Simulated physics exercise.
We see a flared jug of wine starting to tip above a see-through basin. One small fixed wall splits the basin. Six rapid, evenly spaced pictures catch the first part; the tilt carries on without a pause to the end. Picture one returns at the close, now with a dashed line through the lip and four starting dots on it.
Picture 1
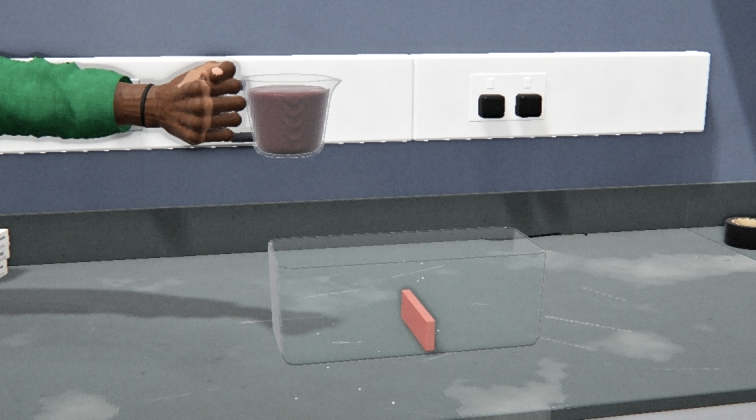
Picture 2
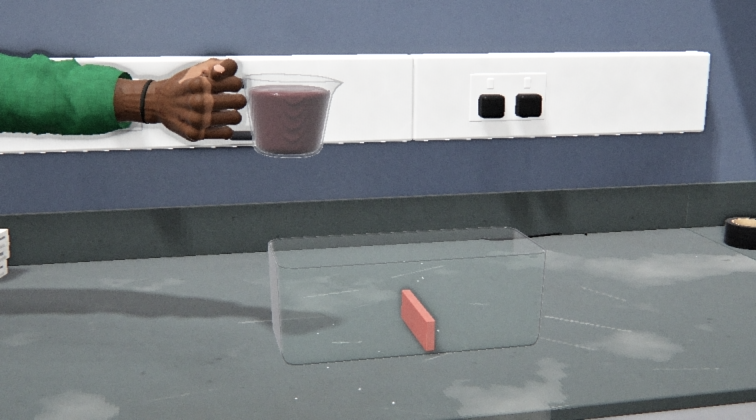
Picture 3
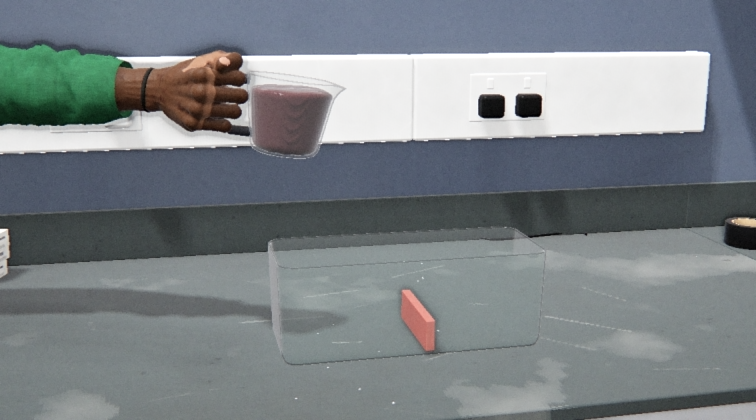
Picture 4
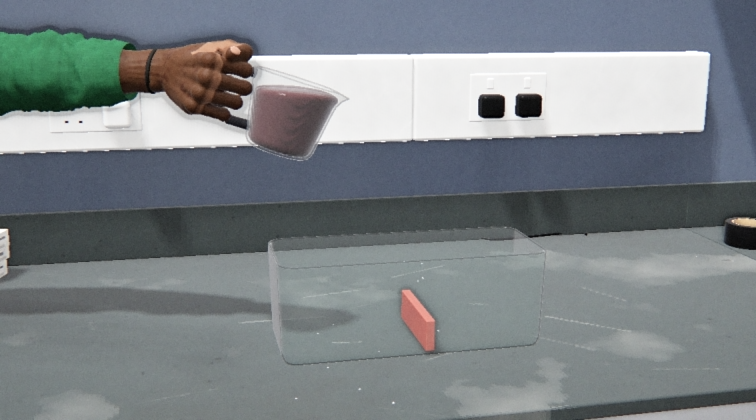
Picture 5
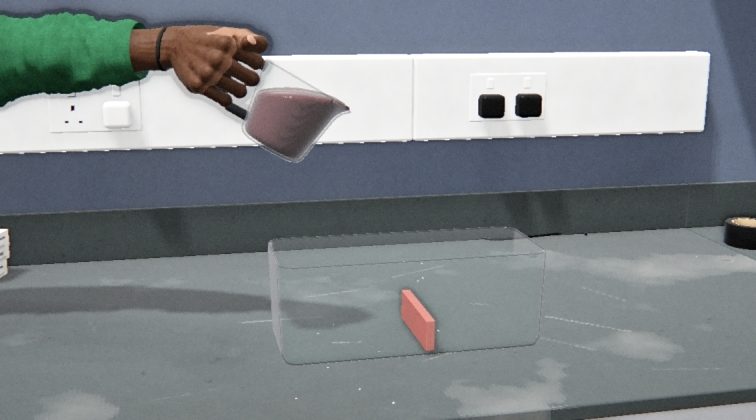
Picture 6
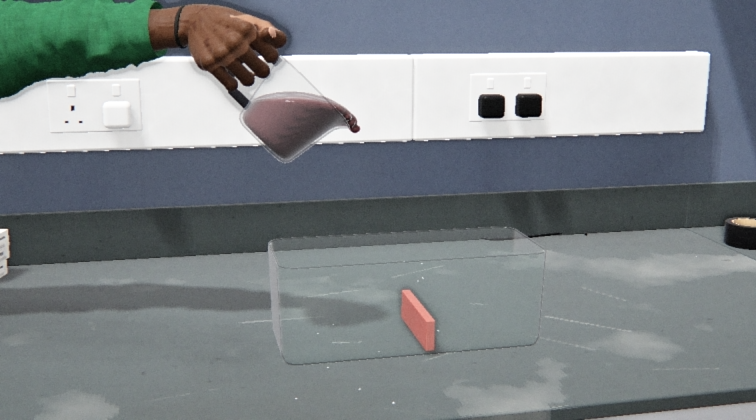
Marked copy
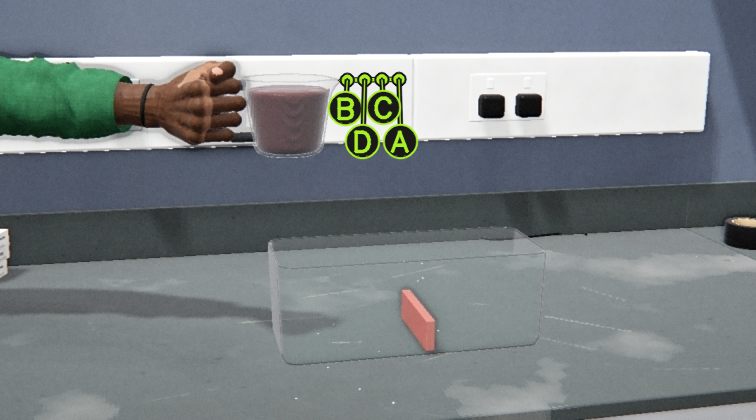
A hand in a green sleeve grips a clear, flared jug of dull purple liquid at the upper left, above a grey, scuffed worktop seen from the front. Below sits a see-through rectangular basin with a small red block standing inside, before a blue wall with white trunking and black sockets. The hand rises and tilts the jug rightward, slowly then further, until liquid reaches past its lip, while the view stays still.
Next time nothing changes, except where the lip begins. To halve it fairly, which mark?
Dot C does it best.
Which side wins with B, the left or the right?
The left side.
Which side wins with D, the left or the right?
More ends on the left.
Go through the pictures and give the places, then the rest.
Upright, lip at (340, 80); basin from (281, 364) to (538, 343); top of the wall at (418, 305); nothing has left yet.
Tipped about 2°, lip at (342, 82); nothing has left yet.
Tipped about 8°, lip at (345, 88); nothing has left yet.
Tipped about 18°, lip at (348, 98); nothing has left yet.
Tipped about 31°, lip at (350, 111); wine is over the lip, down to (345, 107).
Tipped about 46°, lip at (348, 127); wine is over the lip, down to (354, 130).
On the marked copy, A at (398, 79); B at (347, 80); C at (381, 79); D at (364, 79).
With A, about 28 % ends left of the wall and 70 % right of it; 3 % is lost outside.
With B, about 83 % ends left of the wall and 10 % right of it; 7 % is lost outside.
With C, about 48 % ends left of the wall and 48 % right of it; 4 % is lost outside.
With D, about 69 % ends left of the wall and 28 % right of it; 4 % is lost outside.
